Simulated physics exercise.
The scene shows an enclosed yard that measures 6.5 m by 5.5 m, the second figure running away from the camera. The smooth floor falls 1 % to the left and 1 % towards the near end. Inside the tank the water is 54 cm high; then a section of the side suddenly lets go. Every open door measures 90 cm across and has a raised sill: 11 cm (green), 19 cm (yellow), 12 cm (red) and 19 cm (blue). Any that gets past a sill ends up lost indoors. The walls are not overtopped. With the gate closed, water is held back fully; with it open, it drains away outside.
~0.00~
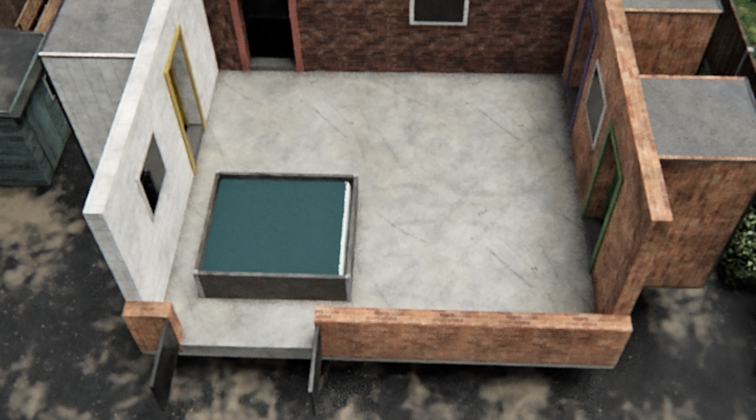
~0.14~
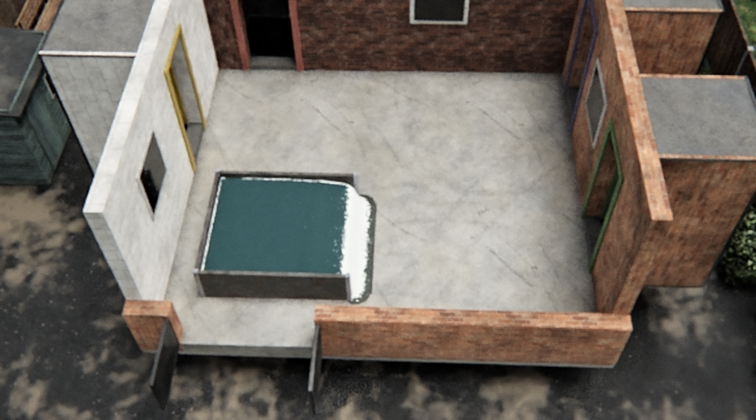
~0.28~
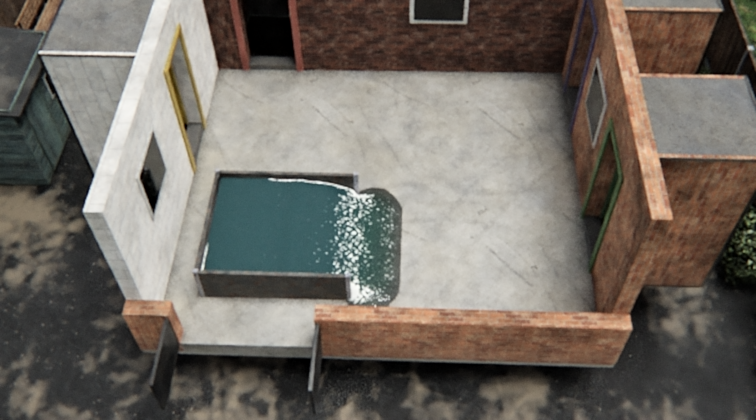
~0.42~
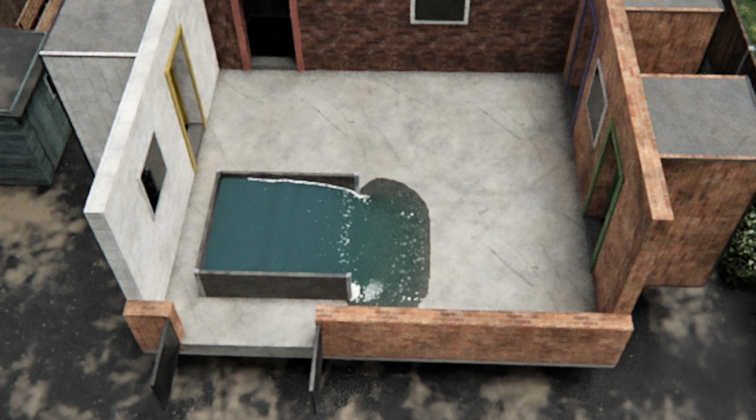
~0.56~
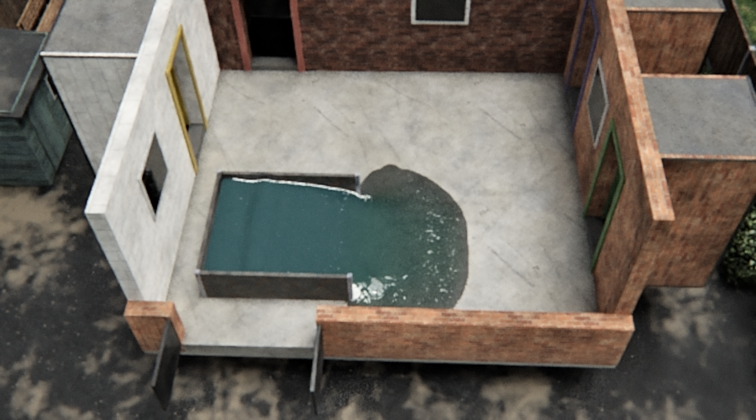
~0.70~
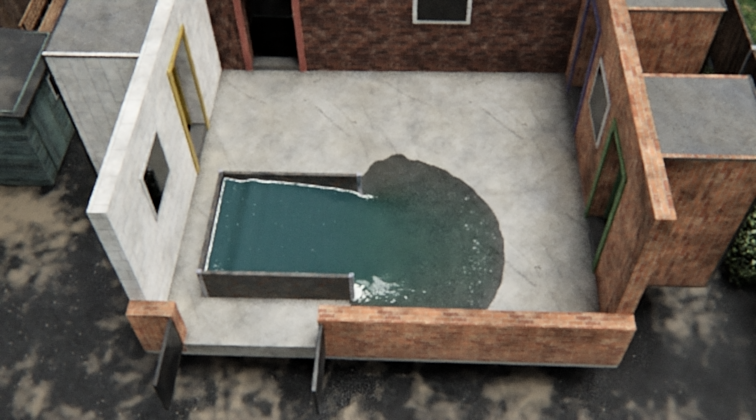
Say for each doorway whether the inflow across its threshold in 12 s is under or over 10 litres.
Inflow in 12 s: Green door, over; yellow door, under; red door, under; blue door, under.
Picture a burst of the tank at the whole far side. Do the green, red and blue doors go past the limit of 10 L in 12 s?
Green: Within the limit; red: Exceeding the limit; blue: Within the limit.
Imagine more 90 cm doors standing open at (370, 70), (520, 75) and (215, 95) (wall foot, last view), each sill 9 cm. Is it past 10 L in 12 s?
In sequence the answers are less than that, more than that and more than that.
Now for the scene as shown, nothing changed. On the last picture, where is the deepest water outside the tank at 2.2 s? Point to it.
Location: Approx. (595, 339).
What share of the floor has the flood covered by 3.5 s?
I'd say around 50 % is wet.
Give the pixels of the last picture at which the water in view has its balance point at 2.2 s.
The water's centre is around (403, 249).
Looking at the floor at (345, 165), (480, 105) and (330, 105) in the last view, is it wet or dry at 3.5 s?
First spot not yet wet, second submerged, third not yet wet.
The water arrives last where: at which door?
Yellow.
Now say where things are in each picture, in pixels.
Still water, 54 cm deep, in the tank at (280, 225), in the first picture.
Water pours out at (351, 240) and has run 1.0 m, to (360, 298); typically 7 cm deep outside, 54 cm at the tank's back, in the second picture.
Water pours out at (351, 241) and has run 1.2 m, to (379, 305); typically 9 cm deep outside, 54 cm at the tank's back, in the third picture.
The front is at a hidden place, 1.4 m from the gap at (352, 242); 2.4 m2 of floor is under water; 54 cm left at the back of the tank, in the fourth picture.
Water pours out at (353, 243) and has run 1.8 m, to (454, 297); typically 6 cm deep outside, 54 cm at the tank's back, in the fifth picture.
The front is at (498, 264), 2.2 m from the gap at (355, 242); 5.6 m2 of floor is under water; 50 cm left at the back of the tank, in the sixth picture.
After 1.4 s water covers 40 % of the floor and is deepest (23 cm) near (361, 271); green door 17 cm at the sill, 0 L in, yellow door not reached, red door not reached, blue door not reached.
After 2.2 s water covers 45 % of the floor and is deepest (36 cm) near (595, 339); green door 23 cm at the sill, 36 L in, yellow door not reached, red door not reached, blue door not reached.
After 3.5 s water covers 50 % of the floor and is deepest (24 cm) near (517, 315); green door 21 cm at the sill, 101 L in, yellow door not reached, red door not reached, blue door 9 cm at the sill, 0 L in.
After 7.0 s water covers 85 % of the floor and is deepest (10 cm) near (382, 334); green door 5 cm at the sill, 126 L in, yellow door not reached, red door 3 cm at the sill, 0 L in, blue door 8 cm at the sill, 0 L in.
After 12.0 s water covers 95 % of the floor and is deepest (18 cm) near (162, 328); green door 3 cm at the sill, 127 L in, yellow door 11 cm at the sill, 0 L in, red door 7 cm at the sill, 0 L in, blue door 1 cm at the sill, 0 L in.
